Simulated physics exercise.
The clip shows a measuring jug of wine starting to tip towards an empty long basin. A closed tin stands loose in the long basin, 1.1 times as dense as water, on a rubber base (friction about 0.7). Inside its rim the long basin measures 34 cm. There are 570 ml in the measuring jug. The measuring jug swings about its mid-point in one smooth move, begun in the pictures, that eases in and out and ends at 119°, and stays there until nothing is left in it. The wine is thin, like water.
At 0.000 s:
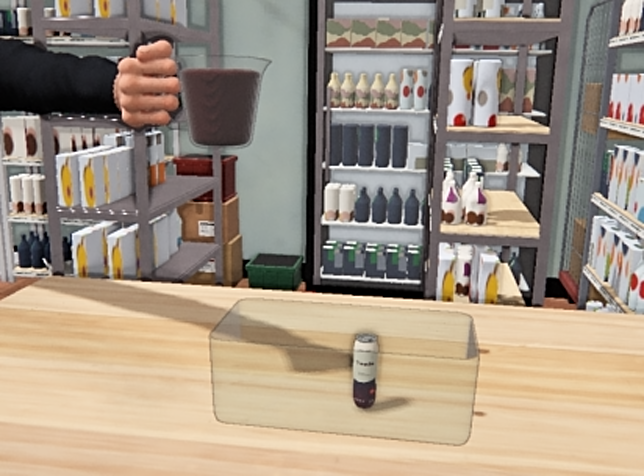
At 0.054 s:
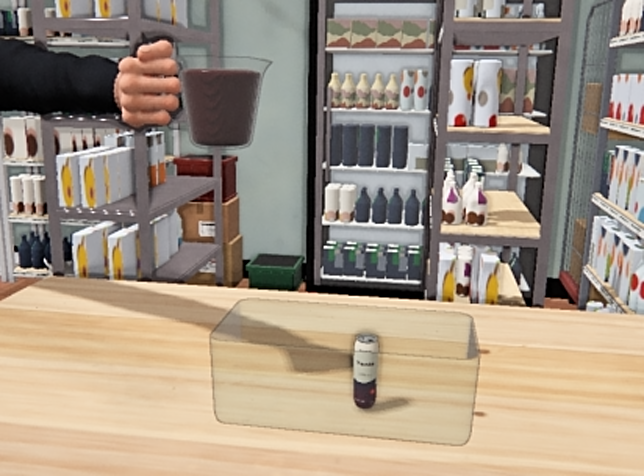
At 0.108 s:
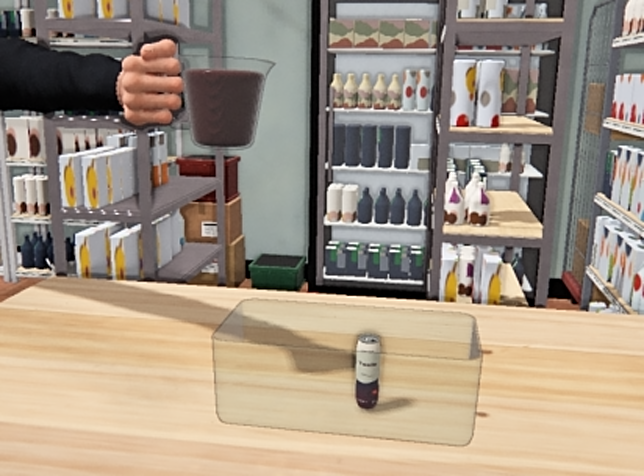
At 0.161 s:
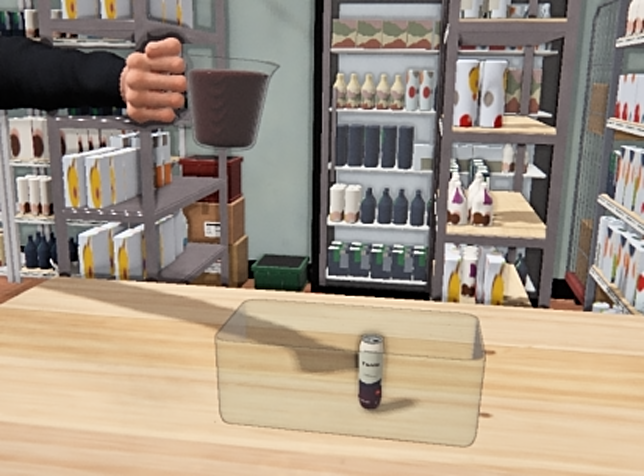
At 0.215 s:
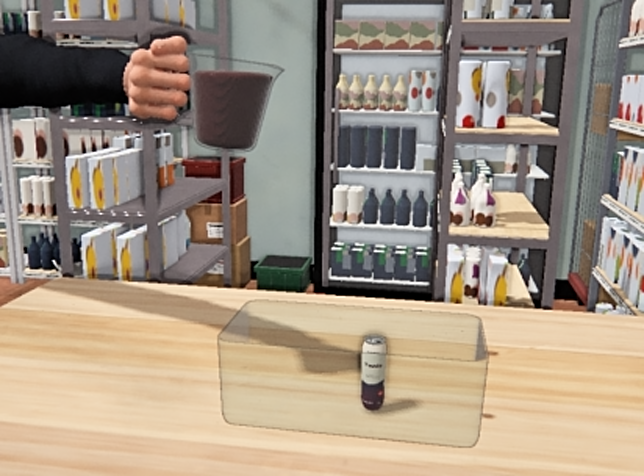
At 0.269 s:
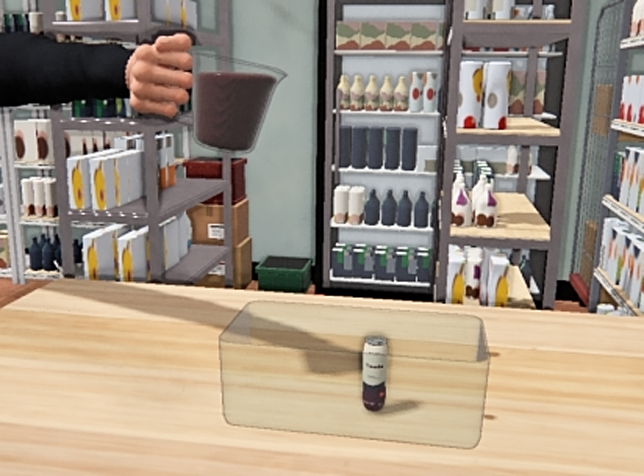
To begin with, a hand at the upper left holds a clear measuring jug of dark wine upright, above and to the left of an empty see-through basin with a closed tin standing inside. The jug then leans slightly to the right, slowly at first and then a little faster, while the tin stays upright.
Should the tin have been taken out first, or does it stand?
It falls.
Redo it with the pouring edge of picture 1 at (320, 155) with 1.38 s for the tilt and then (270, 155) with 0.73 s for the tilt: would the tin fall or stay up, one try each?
First it keeps standing; then it keeps standing.
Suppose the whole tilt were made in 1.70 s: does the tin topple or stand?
The tin goes over.
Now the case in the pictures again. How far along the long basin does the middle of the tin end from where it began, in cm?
About 8.5 cm.
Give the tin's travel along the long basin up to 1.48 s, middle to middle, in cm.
Some 9 cm.
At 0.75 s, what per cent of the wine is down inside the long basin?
Some 4 per cent.
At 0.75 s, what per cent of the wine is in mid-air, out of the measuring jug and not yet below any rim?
Near 28 in a hundred.
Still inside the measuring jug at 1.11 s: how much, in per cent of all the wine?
Near 9 in a hundred.
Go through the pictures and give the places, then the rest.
It leans 0°; its right rim is at (272, 60); the wine meets the walls at (183, 70) and (261, 72); the long basin's rim runs from (225, 318) to (475, 336); the tin's top is at (366, 341), in the first frame.
It leans 0°; its right rim is at (272, 60); the wine meets the walls at (184, 70) and (262, 73), in the second frame.
It leans 2°; its right rim is at (276, 62); the wine meets the walls at (188, 71) and (265, 74), in the third frame.
It leans 4°; its right rim is at (280, 65); the wine meets the walls at (192, 71) and (269, 74), in the fourth frame.
It leans 7°; its right rim is at (284, 69); the wine meets the walls at (196, 72) and (274, 75), in the fifth frame.
It leans 11°; its right rim is at (288, 74); the wine meets the walls at (199, 74) and (278, 77), in the sixth frame.
By 0.75 s the tilt is 68° and 69 per cent is still to pour; the tin stands where it began.
By 1.11 s the tilt is 108° and 9 per cent is still to pour; the tin lies on its side.
By 1.48 s the tilt is 119° and 0 per cent is still to pour; the tin lies on its side.
By 1.88 s the tilt is 119° and 0 per cent is still to pour; the tin lies on its side.
At rest the tin lies on its side.
